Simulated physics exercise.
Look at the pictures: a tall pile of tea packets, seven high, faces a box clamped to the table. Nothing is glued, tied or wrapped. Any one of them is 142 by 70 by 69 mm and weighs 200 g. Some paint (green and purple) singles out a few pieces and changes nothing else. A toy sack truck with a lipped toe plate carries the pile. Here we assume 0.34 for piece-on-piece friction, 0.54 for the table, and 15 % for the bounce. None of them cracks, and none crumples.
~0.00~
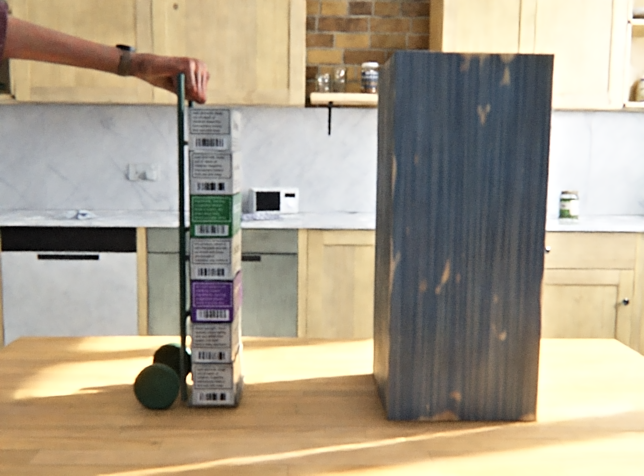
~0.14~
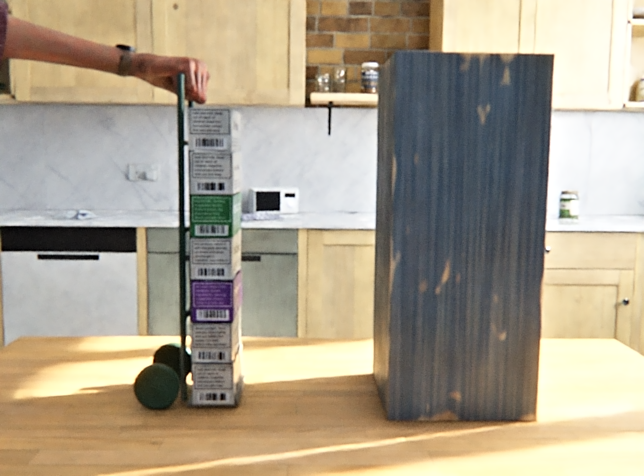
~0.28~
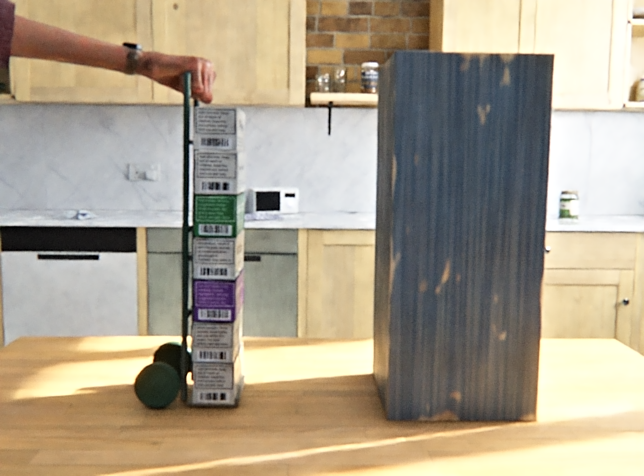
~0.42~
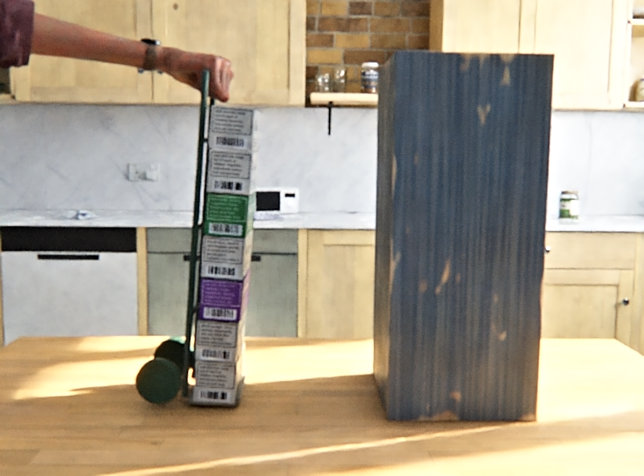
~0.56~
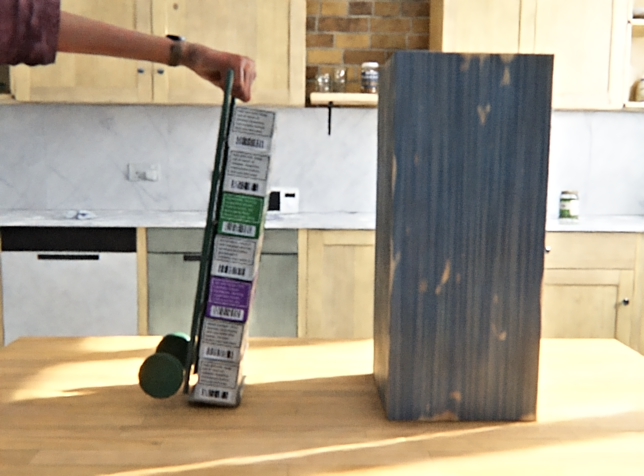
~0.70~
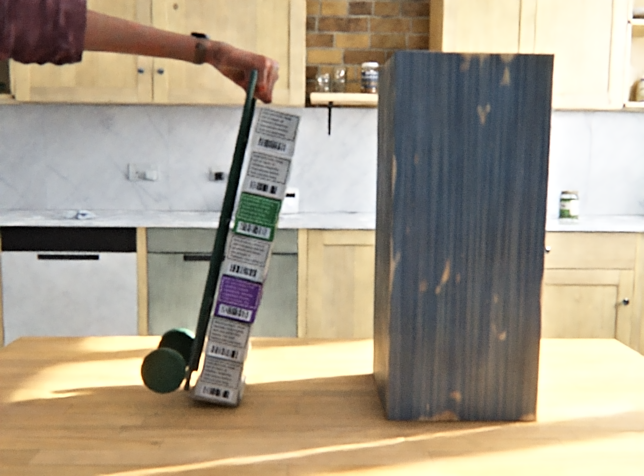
A hand tilts a small green truck and its stack of packets rightward toward a box.
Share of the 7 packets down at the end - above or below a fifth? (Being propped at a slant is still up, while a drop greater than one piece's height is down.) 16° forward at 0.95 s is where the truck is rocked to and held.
Below a fifth.
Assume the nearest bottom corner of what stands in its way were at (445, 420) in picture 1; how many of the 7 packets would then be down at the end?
In that setup, 3.
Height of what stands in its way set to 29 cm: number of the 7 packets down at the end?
You'd end up with 3 of them.
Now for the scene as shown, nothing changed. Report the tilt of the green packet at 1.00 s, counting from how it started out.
Roughly 40 degrees.
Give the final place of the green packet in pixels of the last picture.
About (331, 240).
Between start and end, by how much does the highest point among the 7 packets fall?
I'd say it's about 3 cm lower than before.
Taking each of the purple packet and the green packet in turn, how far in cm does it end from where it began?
Purple: 10 cm, green: 20 cm.
After 0.78 s, none of the 7 packets down, 7 disturbed; green packet 17° from how it stood; purple packet 17° from how it stood.
After 0.88 s, none of the 7 packets down, 7 disturbed; green packet 25° from how it stood; purple packet 24° from how it stood.
After 1.00 s, none of the 7 packets down, 7 disturbed; purple packet 37° from how it stood; green packet 36° from how it stood, 32 mm lower.
In the end (2.0 s), none of the 7 packets down, 7 disturbed; purple packet 40° from how it stood; green packet 40° from how it stood, 45 mm lower. That is 0 per cent. From the last view, middles, purple packet near (278, 301), green packet near (331, 241).
